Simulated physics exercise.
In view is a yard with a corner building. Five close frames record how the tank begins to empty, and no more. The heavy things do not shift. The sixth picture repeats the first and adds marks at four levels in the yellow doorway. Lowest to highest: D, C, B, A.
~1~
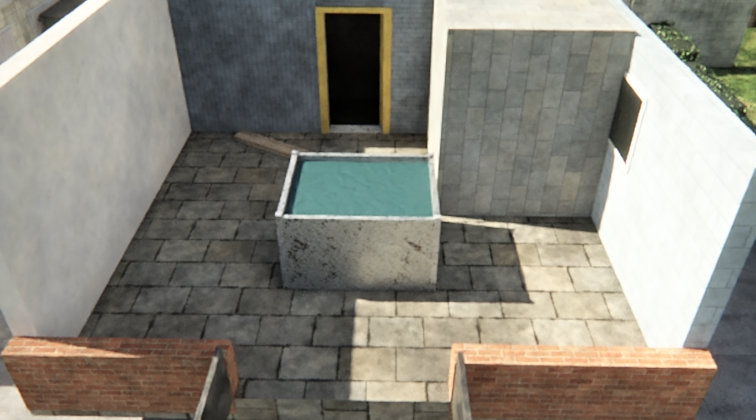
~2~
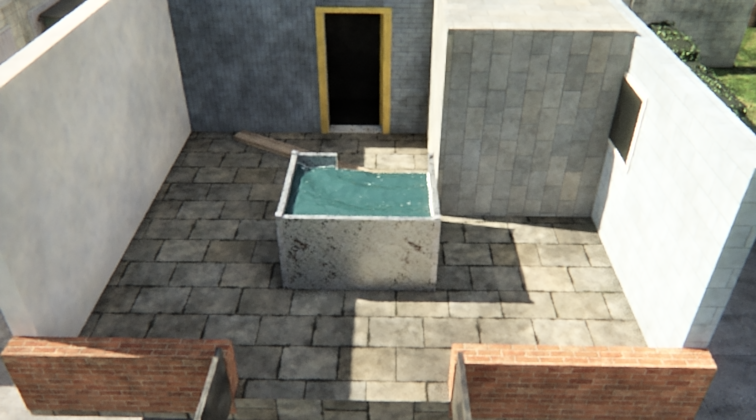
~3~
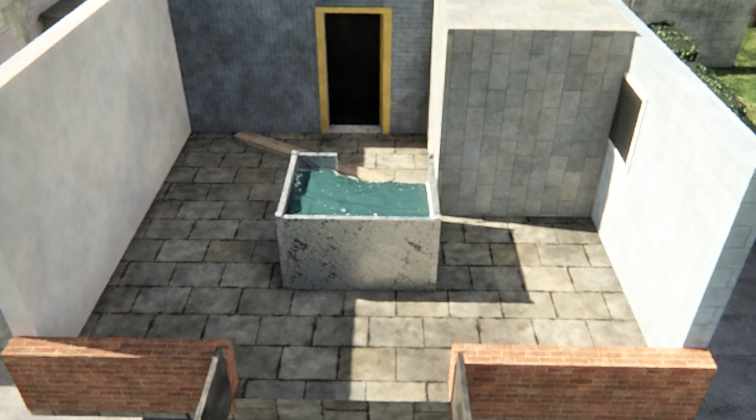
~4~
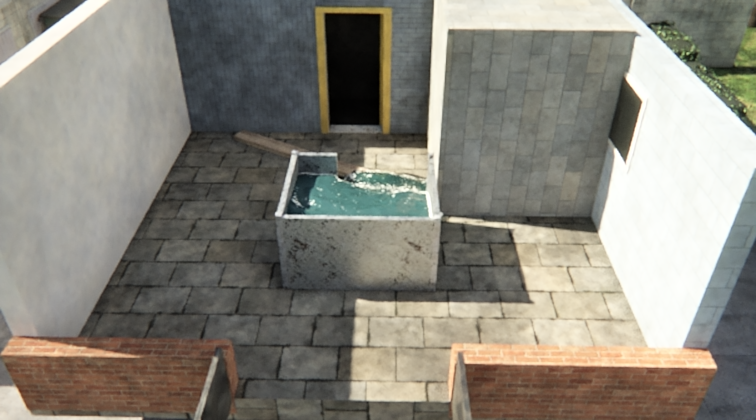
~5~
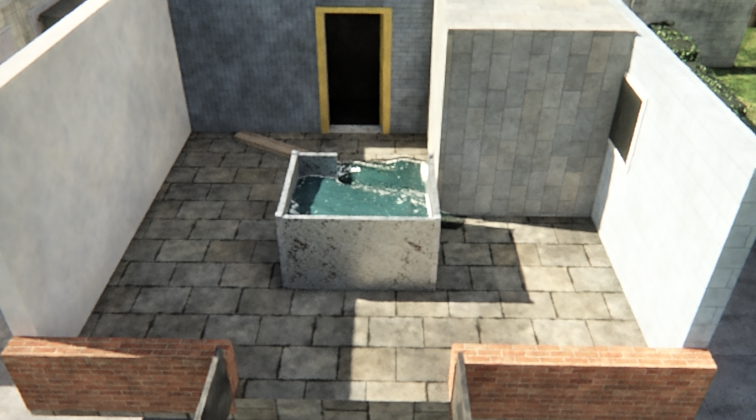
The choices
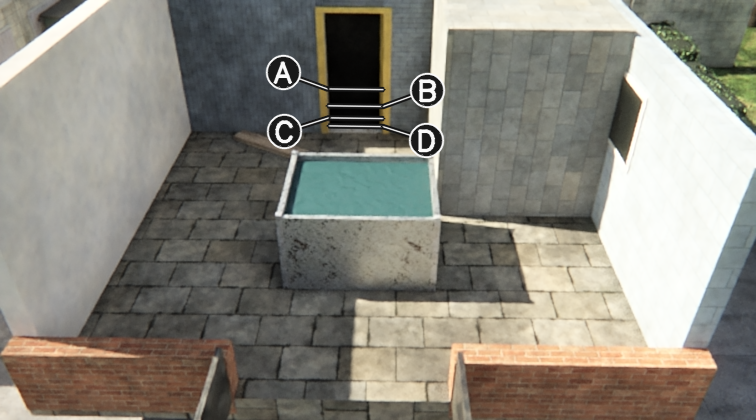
Walled yard with a yellow doorway, water sloshing and foaming in a stone tank as part of its back rim opens.
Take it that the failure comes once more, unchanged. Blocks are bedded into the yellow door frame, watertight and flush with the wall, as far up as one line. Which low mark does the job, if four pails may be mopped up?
Go for B.
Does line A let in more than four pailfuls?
No.
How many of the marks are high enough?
Two of the four.
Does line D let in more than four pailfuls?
Yes, that goes wrong.
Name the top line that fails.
Line C.
On the marked copy, A at (355, 89); B at (355, 106); C at (355, 118); D at (355, 126); from the bottom up D, C, B, A.
With A, nothing gets over.
With B, a splash gets over, under a bucket.
With C, about 8 bucketfuls get in.
With D, dozens of bucketfuls pour in.
